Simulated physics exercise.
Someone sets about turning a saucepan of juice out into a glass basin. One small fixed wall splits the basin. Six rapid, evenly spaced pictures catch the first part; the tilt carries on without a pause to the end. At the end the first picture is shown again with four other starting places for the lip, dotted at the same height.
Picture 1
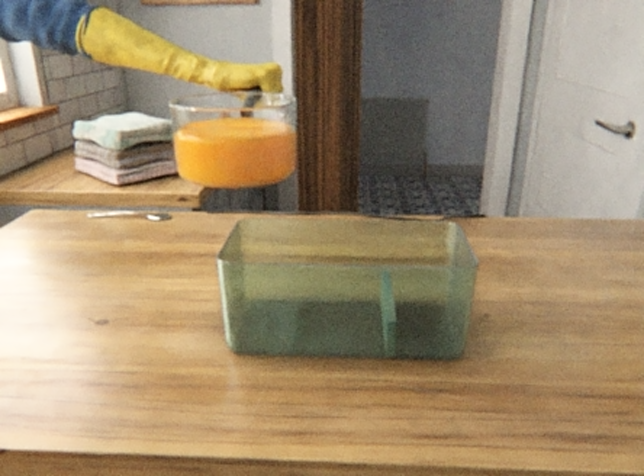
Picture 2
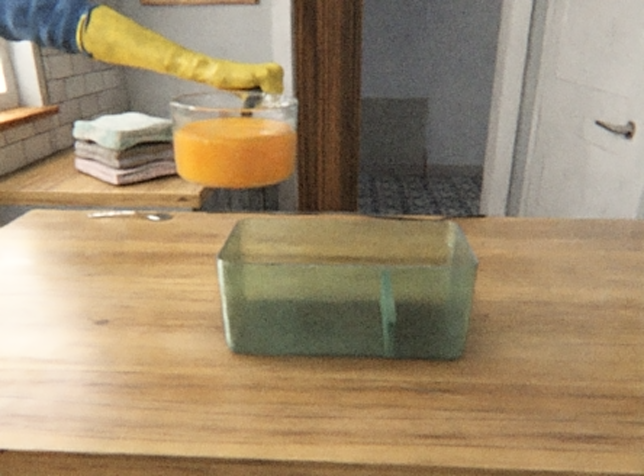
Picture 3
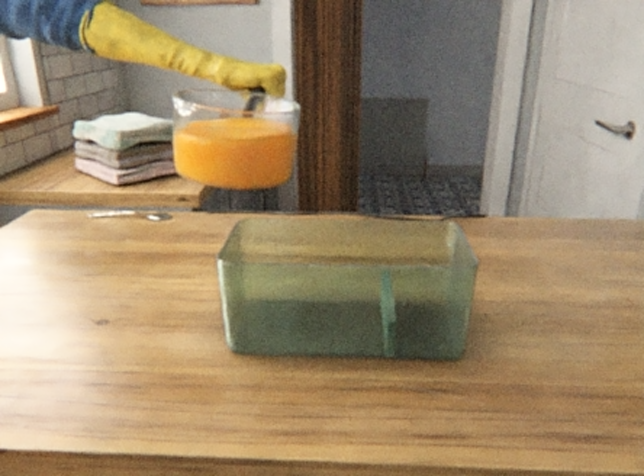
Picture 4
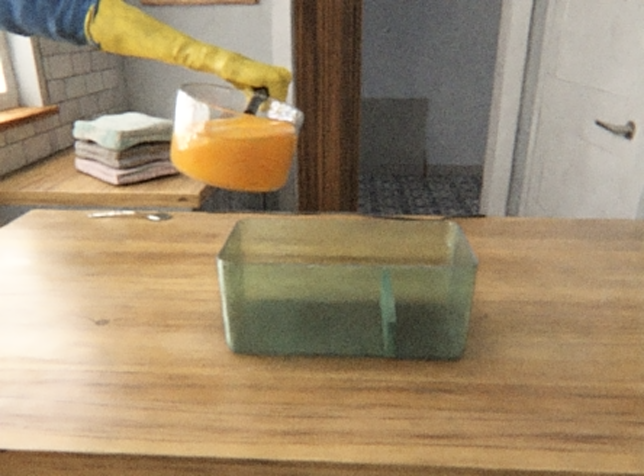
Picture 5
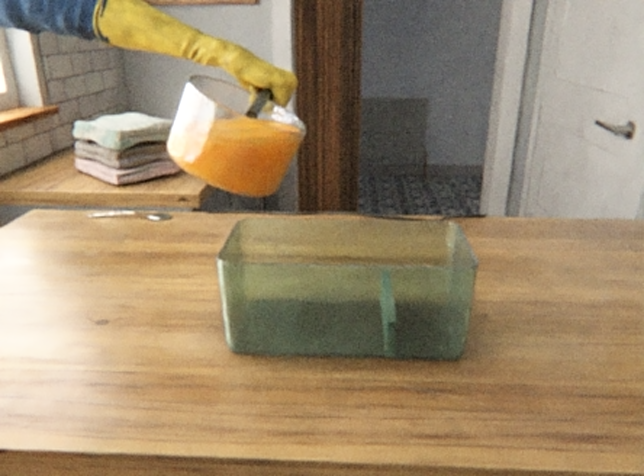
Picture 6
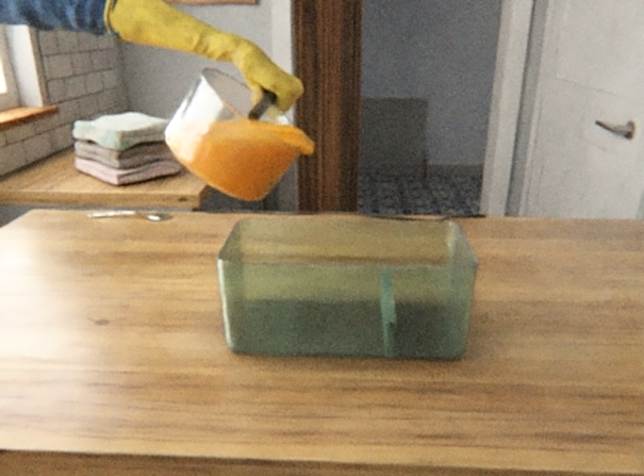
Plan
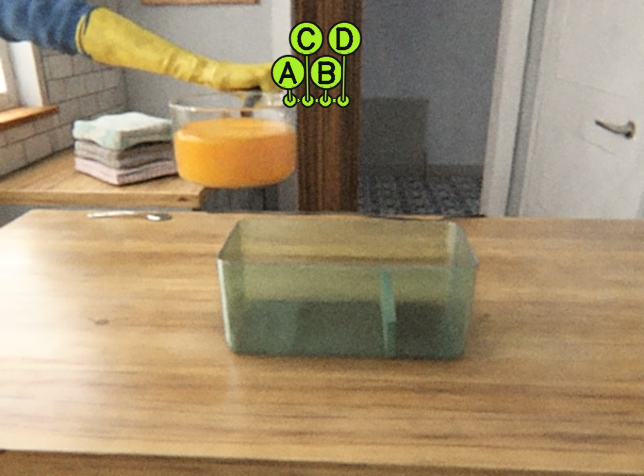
In a kitchen, a yellow-gloved hand holds a clear pan of orange juice above a divided glass basin, gradually tilting it rightward.
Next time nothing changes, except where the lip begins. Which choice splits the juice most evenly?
D beats the others.
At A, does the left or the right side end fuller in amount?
More ends on the left.
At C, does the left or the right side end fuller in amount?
More ends on the left.
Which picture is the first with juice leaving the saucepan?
Picture 6.
In lime, A at (290, 100); B at (325, 100); C at (307, 100); D at (343, 100).
For spot A, about 97 % ends left of the wall and 3 % right of it.
For spot B, about 71 % ends left of the wall and 28 % right of it.
For spot C, about 95 % ends left of the wall and 4 % right of it.
For spot D, about 48 % ends left of the wall and 52 % right of it.
